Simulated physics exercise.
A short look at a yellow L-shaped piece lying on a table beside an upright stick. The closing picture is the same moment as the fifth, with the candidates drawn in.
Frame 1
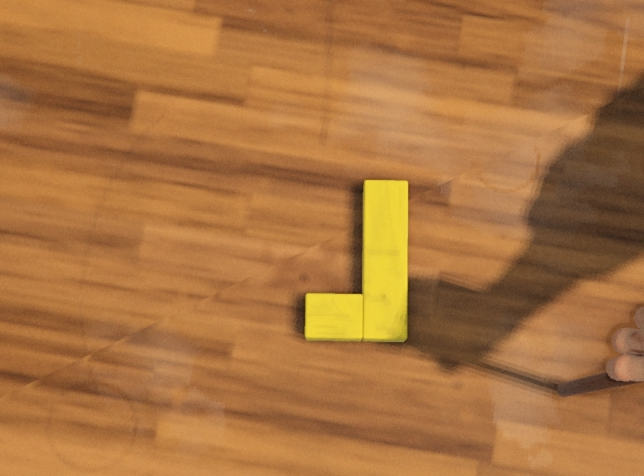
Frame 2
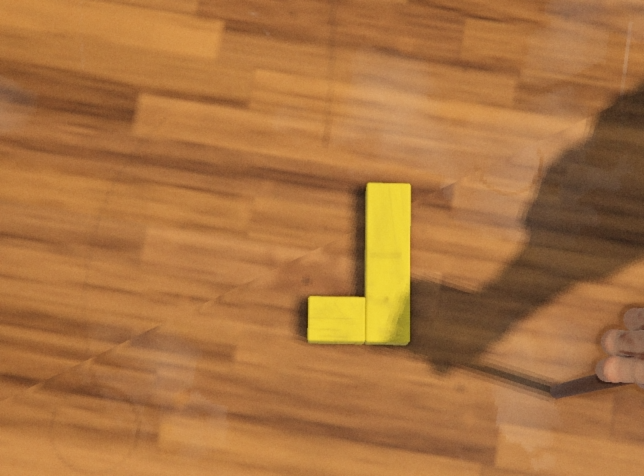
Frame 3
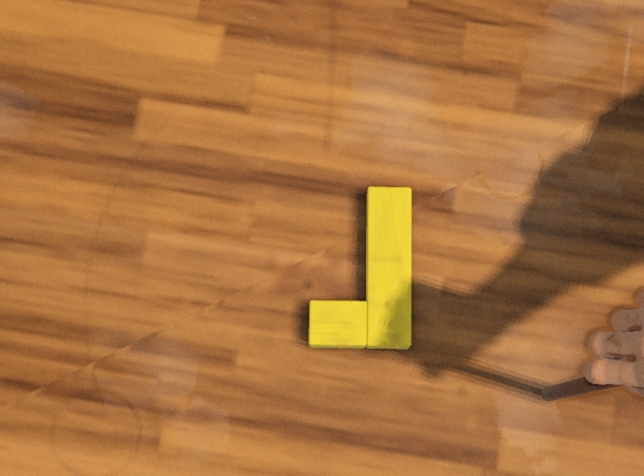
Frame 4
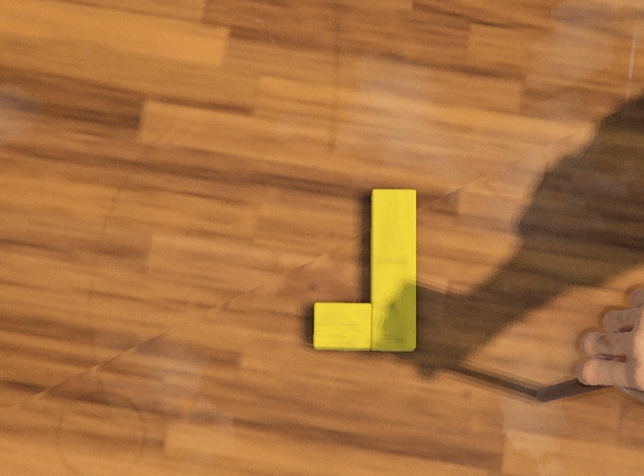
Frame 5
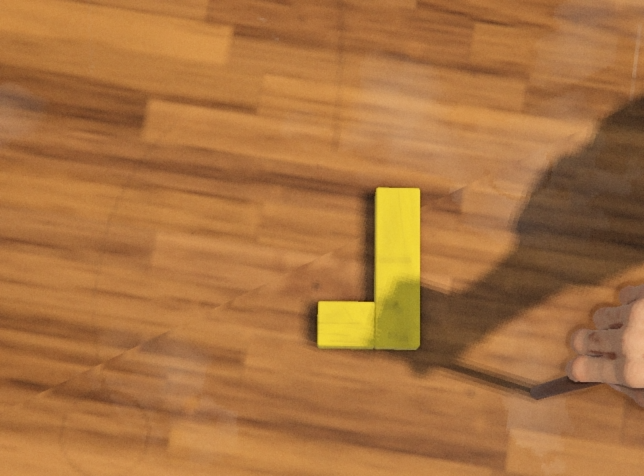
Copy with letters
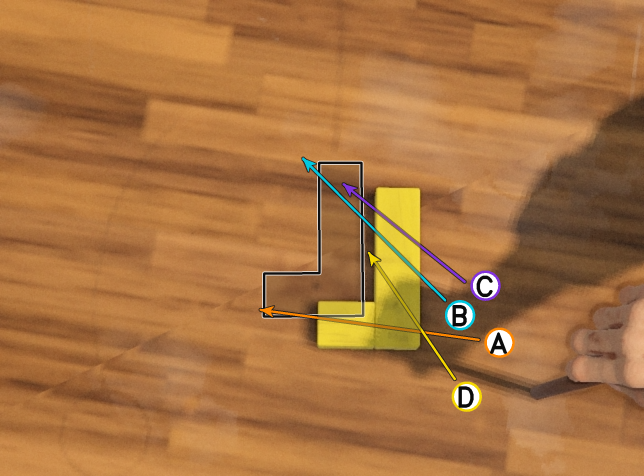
A hand at the right edge edged a little to the left with a thin dark stick, its shadow creeping over the lower part of a yellow L-shaped piece that lay still on the wooden table.
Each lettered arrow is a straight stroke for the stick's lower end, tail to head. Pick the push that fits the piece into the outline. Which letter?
The stick should follow D.
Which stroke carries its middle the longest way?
A.
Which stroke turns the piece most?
Stroke A.
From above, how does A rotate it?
Clockwise.
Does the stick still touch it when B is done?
At the end, no.
On the copy, A from (479, 340) to (261, 310); B from (445, 300) to (303, 159); C from (465, 282) to (344, 184); D from (455, 379) to (369, 253).
On D. First, foot of the stick (422, 332), piece (397, 265).
Then, foot of the stick (391, 286), piece (370, 255).
Finally, foot of the stick (369, 253), piece (341, 235); it fills the outline.
By contrast, A leaves the piece out of the outline, at (332, 247); B leaves the piece out of the outline, at (346, 252); C leaves the piece out of the outline, at (359, 255).
